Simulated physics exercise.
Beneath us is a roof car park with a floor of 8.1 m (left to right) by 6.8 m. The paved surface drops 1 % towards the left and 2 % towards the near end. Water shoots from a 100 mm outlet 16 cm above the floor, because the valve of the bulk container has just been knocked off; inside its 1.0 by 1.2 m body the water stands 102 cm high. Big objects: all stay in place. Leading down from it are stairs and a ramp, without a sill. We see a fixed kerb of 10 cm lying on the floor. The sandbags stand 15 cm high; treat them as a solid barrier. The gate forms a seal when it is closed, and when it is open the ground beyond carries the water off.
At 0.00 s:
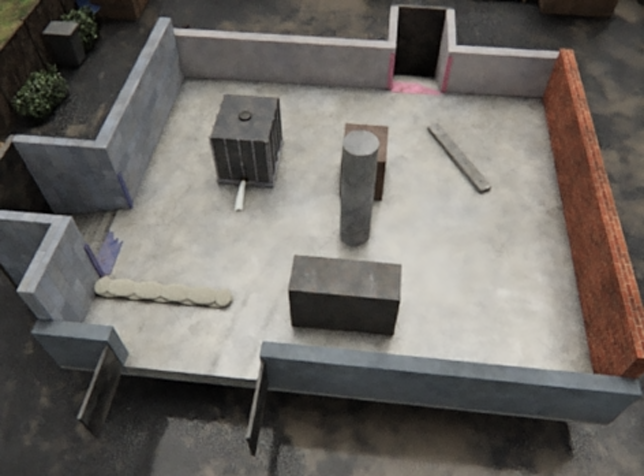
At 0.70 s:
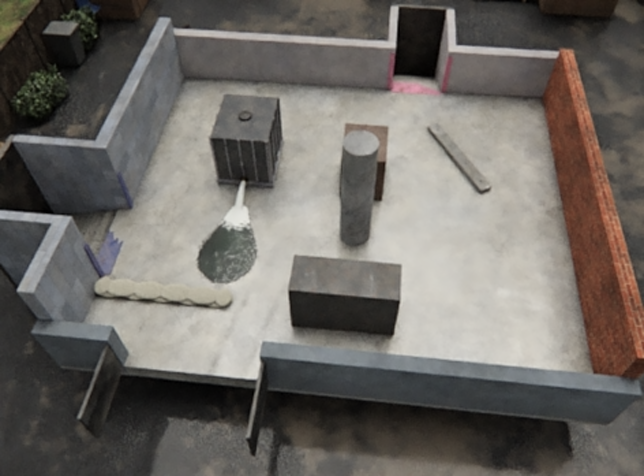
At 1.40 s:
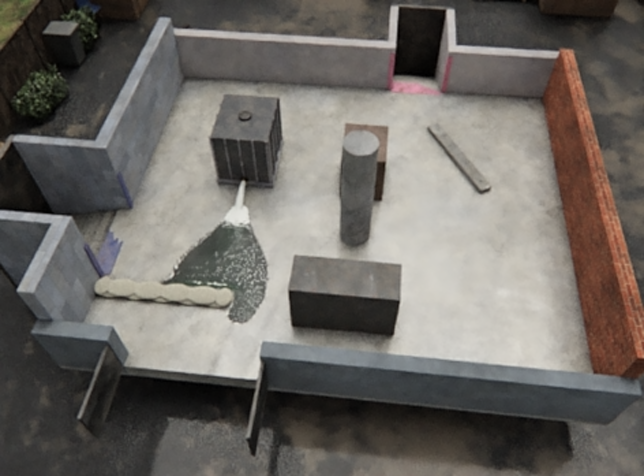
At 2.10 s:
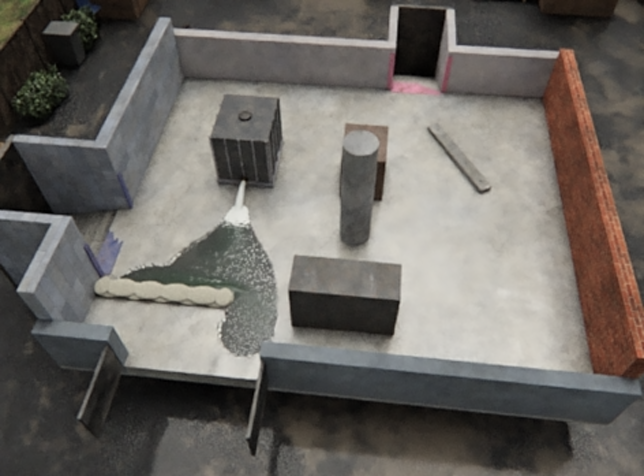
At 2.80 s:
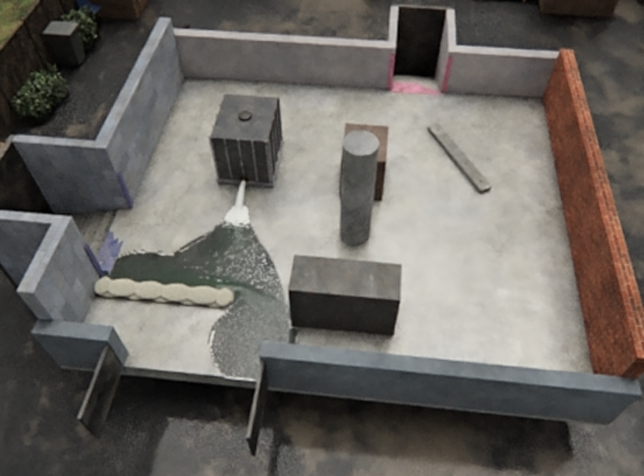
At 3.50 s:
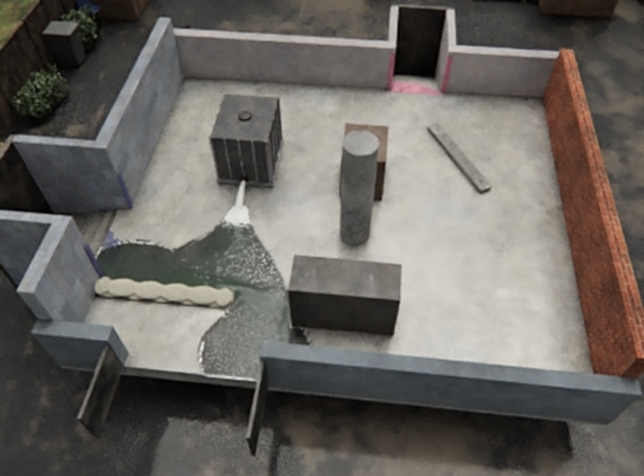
On a rooftop car park, water jets from a dark container and spreads around pale sandbags.
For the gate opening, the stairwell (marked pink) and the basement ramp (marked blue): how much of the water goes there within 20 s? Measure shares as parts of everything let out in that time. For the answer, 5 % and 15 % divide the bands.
Estimated shares - the gate opening: Over 15 %, the stairwell (marked pink): Less than 5 %, the basement ramp (marked blue): Over 15 %.
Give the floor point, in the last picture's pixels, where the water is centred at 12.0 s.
Around (244, 299).
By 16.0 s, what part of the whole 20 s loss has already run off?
I'd put it at about 75 per cent.
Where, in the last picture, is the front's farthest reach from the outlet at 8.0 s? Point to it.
You'll find it close to (442, 382) in the last picture.
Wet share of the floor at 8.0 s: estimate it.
Something like 15 percent is wet.
After 5.0 s water covers 10 % of the floor and is deepest (8 cm) near (215, 290); gone so far, the gate opening 2 %, the stairwell (marked pink) 0 %, the basement ramp (marked blue) 3 %.
After 8.0 s water covers 15 % of the floor and is deepest (8 cm) near (215, 290); gone so far, the gate opening 6 %, the stairwell (marked pink) 0 %, the basement ramp (marked blue) 10 %.
After 12.0 s water covers 15 % of the floor and is deepest (7 cm) near (215, 290); gone so far, the gate opening 12 %, the stairwell (marked pink) 0 %, the basement ramp (marked blue) 19 %.
After 16.0 s water covers 20 % of the floor and is deepest (6 cm) near (215, 290); gone so far, the gate opening 19 %, the stairwell (marked pink) 0 %, the basement ramp (marked blue) 28 %.
After 20.0 s water covers 20 % of the floor and is deepest (6 cm) near (215, 290); gone so far, the gate opening 26 %, the stairwell (marked pink) 0 %, the basement ramp (marked blue) 37 %.
